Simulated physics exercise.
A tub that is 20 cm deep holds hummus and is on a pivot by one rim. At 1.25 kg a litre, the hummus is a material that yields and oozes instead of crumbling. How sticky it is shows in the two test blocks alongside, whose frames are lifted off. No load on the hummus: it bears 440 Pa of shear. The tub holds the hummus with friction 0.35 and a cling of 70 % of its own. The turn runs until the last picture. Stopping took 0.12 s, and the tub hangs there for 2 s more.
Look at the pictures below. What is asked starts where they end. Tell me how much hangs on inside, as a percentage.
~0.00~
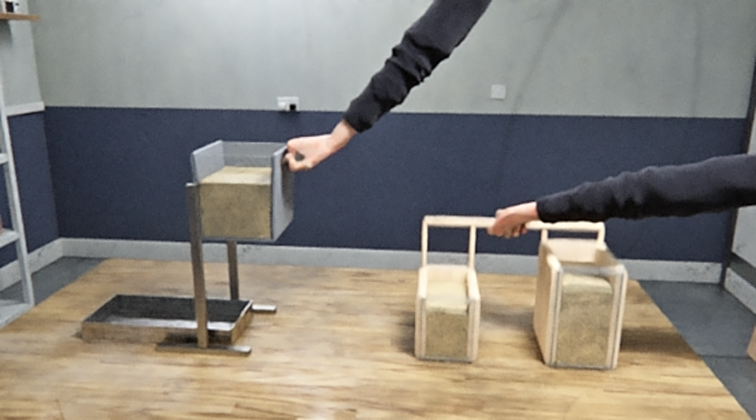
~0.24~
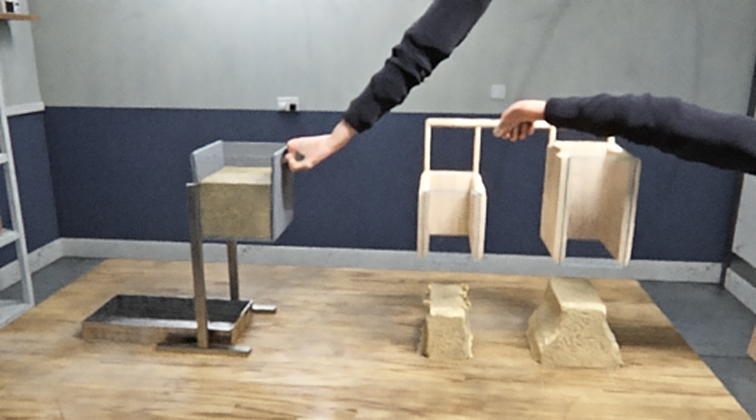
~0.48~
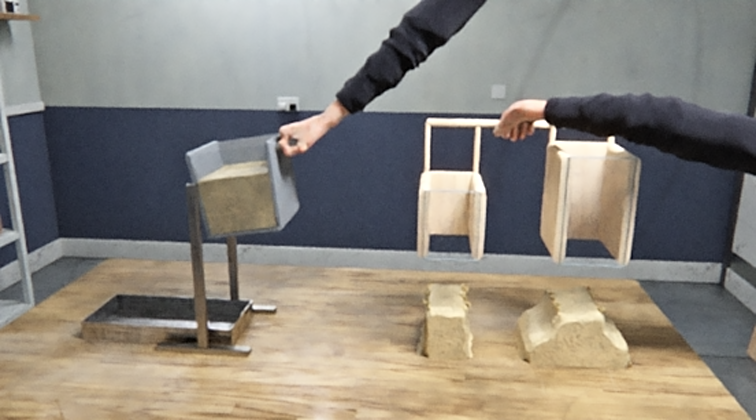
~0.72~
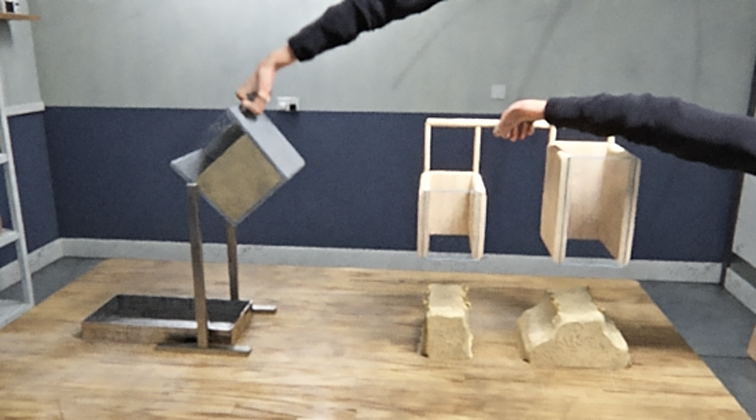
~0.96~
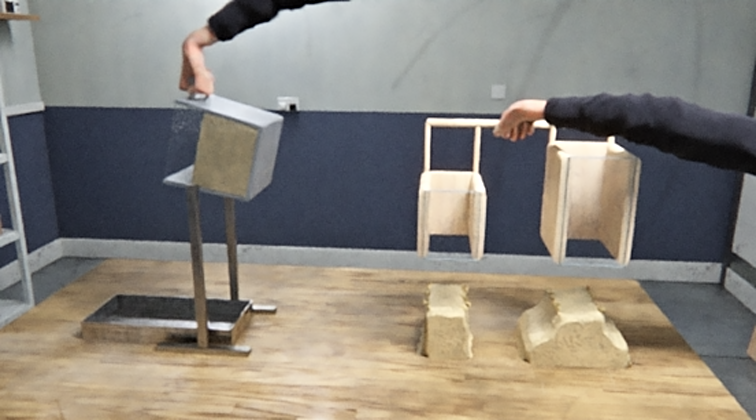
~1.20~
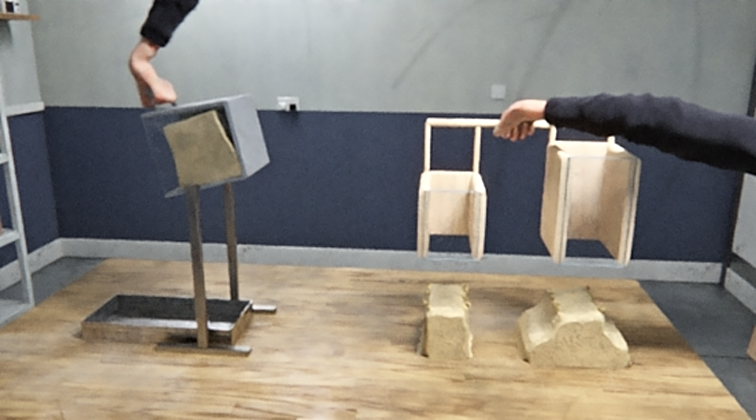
Near 41 %.
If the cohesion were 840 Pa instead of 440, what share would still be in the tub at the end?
The share would be near 100 %.
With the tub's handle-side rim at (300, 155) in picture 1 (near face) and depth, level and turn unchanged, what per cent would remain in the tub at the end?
Near 0 per cent.
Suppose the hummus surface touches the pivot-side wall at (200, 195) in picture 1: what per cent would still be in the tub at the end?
Then about 60 %.
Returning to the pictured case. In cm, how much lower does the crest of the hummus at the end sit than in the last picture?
Roughly 11 cm.
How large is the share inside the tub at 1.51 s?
Near 50 %.
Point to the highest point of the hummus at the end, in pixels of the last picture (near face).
Highest point: Approx. (197, 158).
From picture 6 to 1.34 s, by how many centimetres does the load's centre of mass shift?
About 5 cm.
After 1.34 s, the tub is at 102 degrees and holds 89 %.
After 1.51 s, the tub is at 102 degrees and holds 51 %.
After 1.68 s, the tub is at 102 degrees and holds 43 %.
After 1.85 s, the tub is at 102 degrees and holds 43 %.
After 3.20 s, the tub is at 102 degrees and holds 41 %.
